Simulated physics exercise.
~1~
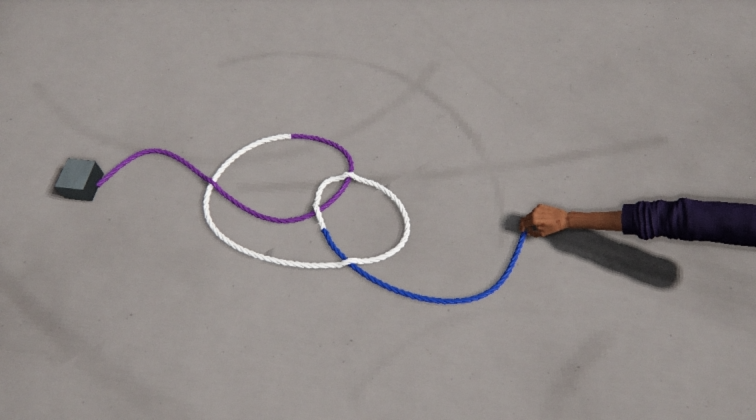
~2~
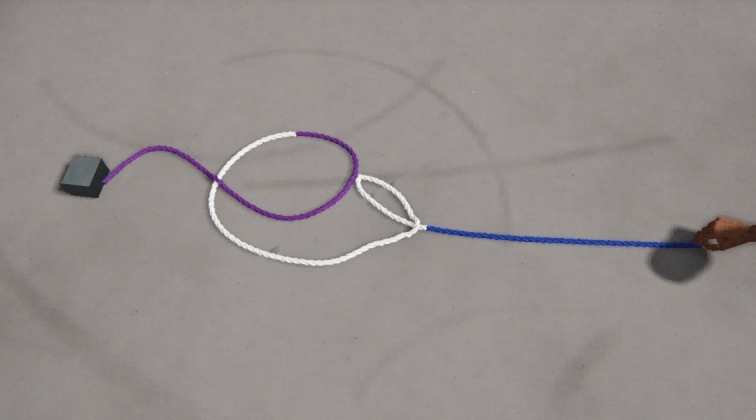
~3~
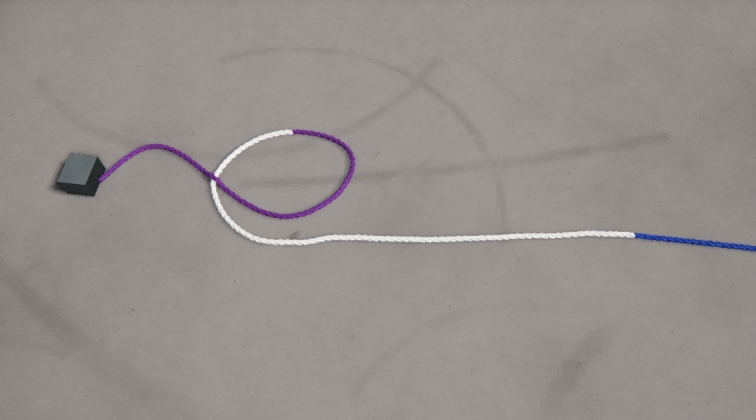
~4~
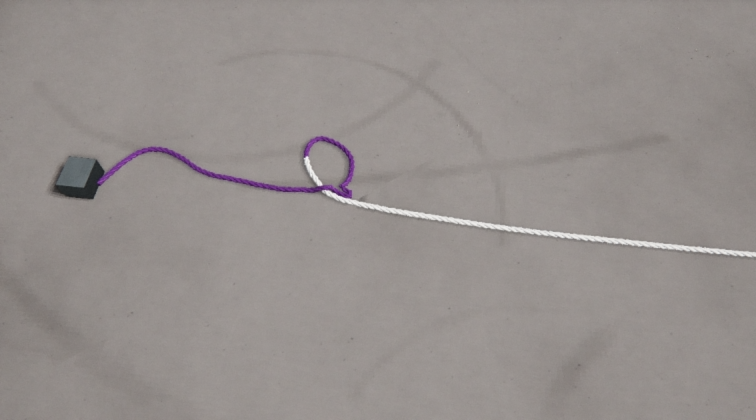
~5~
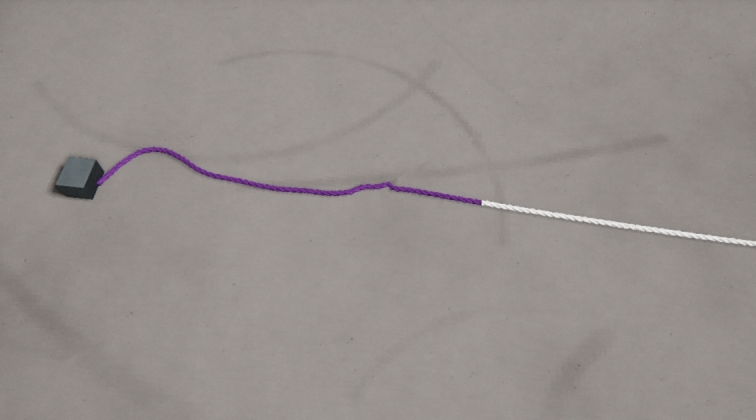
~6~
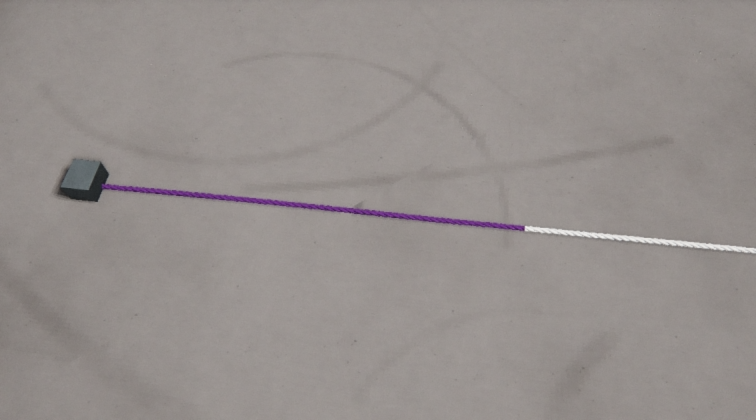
The clip opens on a rope of purple, white and blue sections lying in overlapping loops on a grey workshop floor, its left end tied to a small dark block while a hand holds the blue end. The hand carries that end to the right, straightening the blue section and squeezing the smaller white loop narrow. That loop slips away as the hand leaves view, and the larger one remains. It then shrinks to a small purple and white ring, which pulls out into a slight kink. Finally the rope stretches straight from the block, with no knot.
